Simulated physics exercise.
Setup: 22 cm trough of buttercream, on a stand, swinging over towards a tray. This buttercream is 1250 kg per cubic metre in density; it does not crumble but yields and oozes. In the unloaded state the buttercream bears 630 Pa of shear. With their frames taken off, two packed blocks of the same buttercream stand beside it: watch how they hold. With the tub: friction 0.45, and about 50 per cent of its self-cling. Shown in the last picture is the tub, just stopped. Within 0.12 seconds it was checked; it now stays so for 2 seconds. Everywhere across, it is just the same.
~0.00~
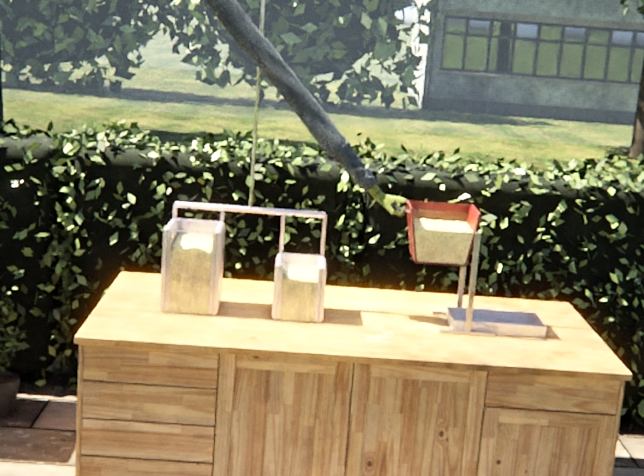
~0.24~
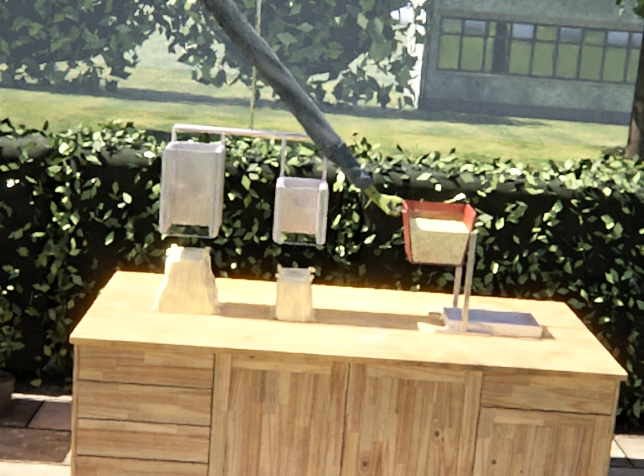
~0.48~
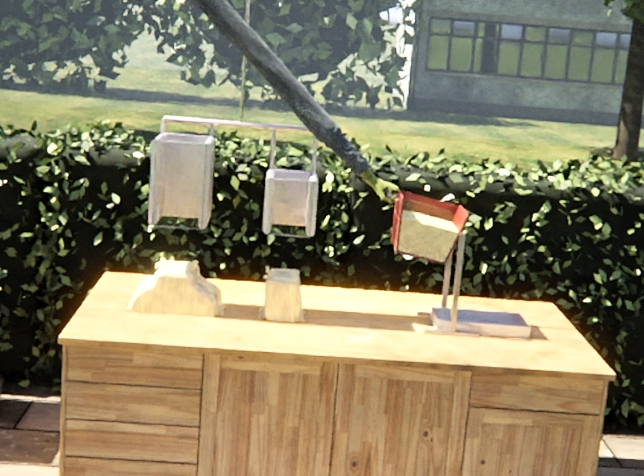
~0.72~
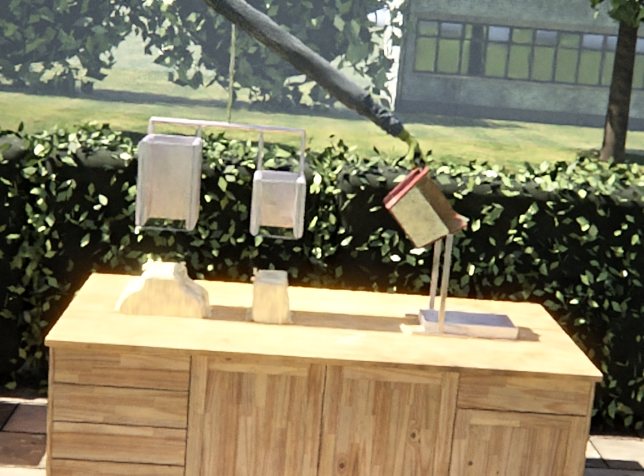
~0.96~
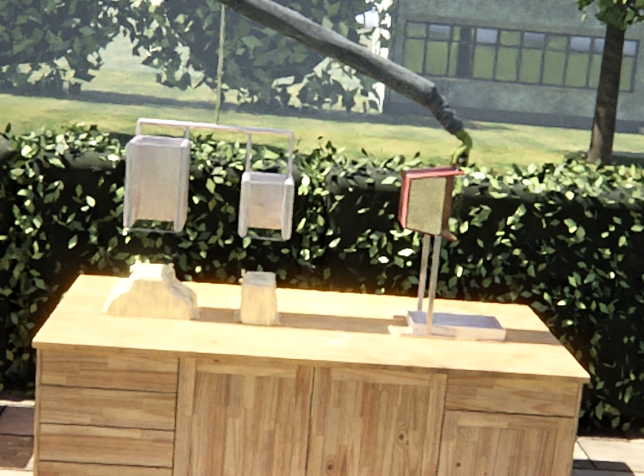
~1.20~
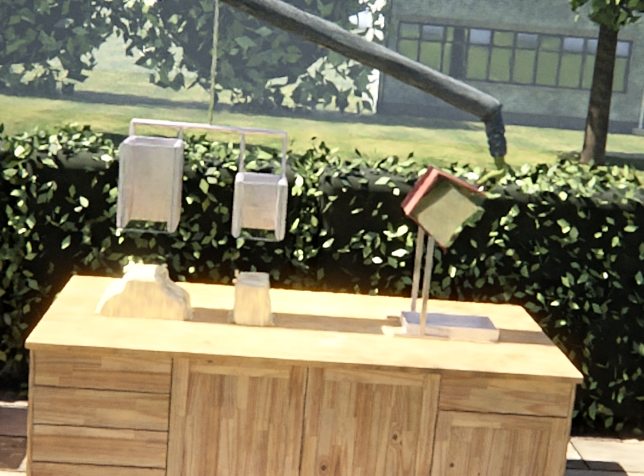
The footage shows two clear covers lifting off pale buttercream blocks on a wooden counter; the left block slumps and widens while the right changes little, then a dark arm turns a red tub of buttercream past sideways.
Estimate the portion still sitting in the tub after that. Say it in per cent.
The portion still in the tub is near 0 %.
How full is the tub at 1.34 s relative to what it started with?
I'd put it close to 20 %.
After 1.34 s, the tub is at 120 degrees and holds 20 %.
After 1.51 s, the tub is at 120 degrees and holds 0 %.
After 1.68 s, the tub is at 120 degrees and holds 0 %.
After 1.85 s, the tub is at 120 degrees and holds 0 %.
After 3.20 s, the tub is at 120 degrees and holds 0 %.
